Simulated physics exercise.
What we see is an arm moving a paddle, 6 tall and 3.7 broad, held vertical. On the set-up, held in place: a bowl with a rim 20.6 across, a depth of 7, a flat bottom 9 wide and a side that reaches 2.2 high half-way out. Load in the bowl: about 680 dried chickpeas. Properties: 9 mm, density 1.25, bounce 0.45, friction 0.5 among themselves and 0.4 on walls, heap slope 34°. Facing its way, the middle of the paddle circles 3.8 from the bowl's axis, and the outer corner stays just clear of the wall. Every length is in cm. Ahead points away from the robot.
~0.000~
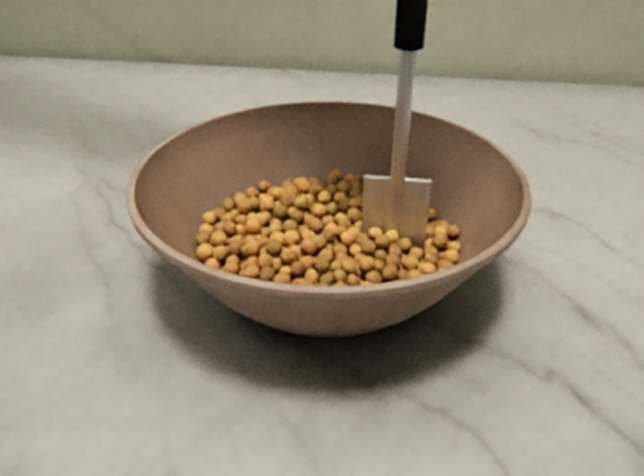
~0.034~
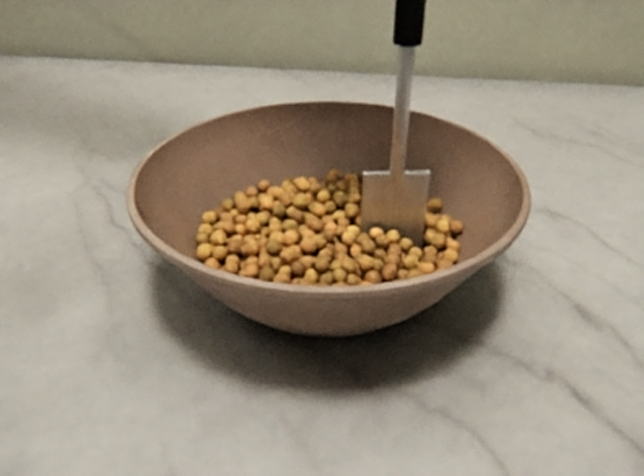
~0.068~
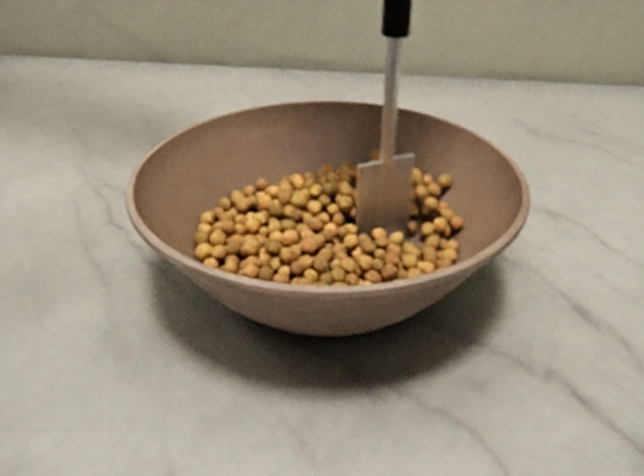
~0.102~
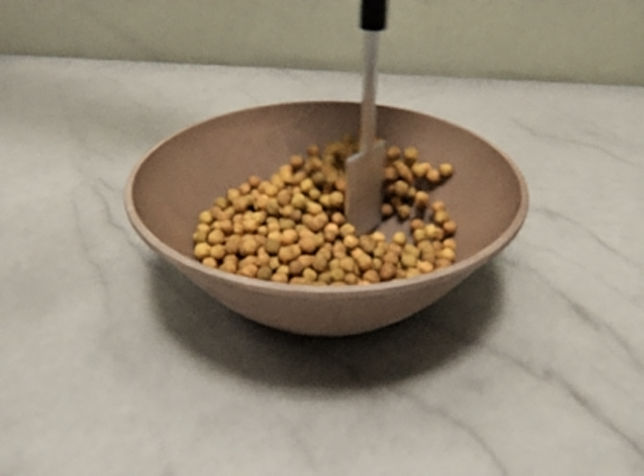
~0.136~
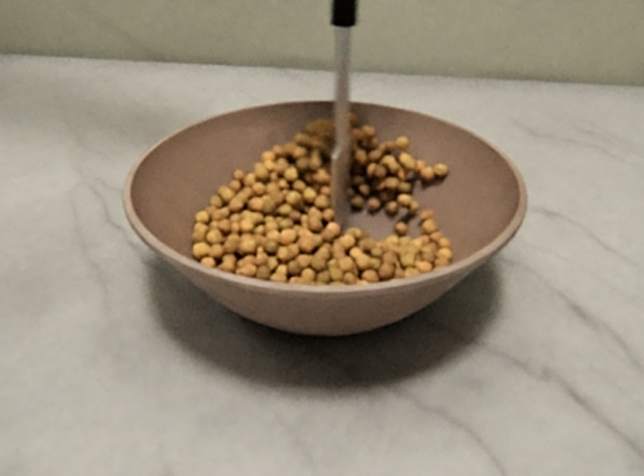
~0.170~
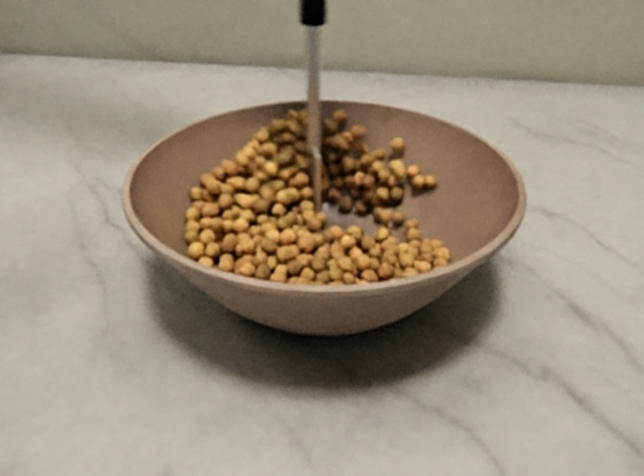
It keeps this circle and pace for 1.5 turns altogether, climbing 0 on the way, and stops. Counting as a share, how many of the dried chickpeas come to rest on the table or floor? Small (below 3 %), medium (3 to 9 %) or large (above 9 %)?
It is small.
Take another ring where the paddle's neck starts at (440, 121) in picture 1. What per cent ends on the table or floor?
10 %.
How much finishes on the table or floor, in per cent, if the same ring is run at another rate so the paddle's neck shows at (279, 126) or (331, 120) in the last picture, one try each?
Some 5 and 0 per cent respectively.
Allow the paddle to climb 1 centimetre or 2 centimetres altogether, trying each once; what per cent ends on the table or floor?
Estimates: 0 % then 0 %.
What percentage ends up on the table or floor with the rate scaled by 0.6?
About 0 per cent.
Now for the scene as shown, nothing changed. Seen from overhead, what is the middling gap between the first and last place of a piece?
Around 7 cm.
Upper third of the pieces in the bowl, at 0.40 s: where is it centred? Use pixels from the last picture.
Around (326, 270).
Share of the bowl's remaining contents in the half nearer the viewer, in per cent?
Estimate: Some 55 %.
By 0.40 s, 275° round, highest piece 8 above the table; 685 in the bowl.
By 0.63 s, 82° round, highest piece 7 above the table; 685 in the bowl.
By 0.95 s, 180° round, highest piece 8 above the table; 682 in the bowl, 3 on the table or floor.
By 1.65 s, 180° round, highest piece 8 above the table; 682 in the bowl, 3 on the table or floor.
Final count, 682 in the bowl, 3 on the table or floor. That is 0 % on the table or floor.
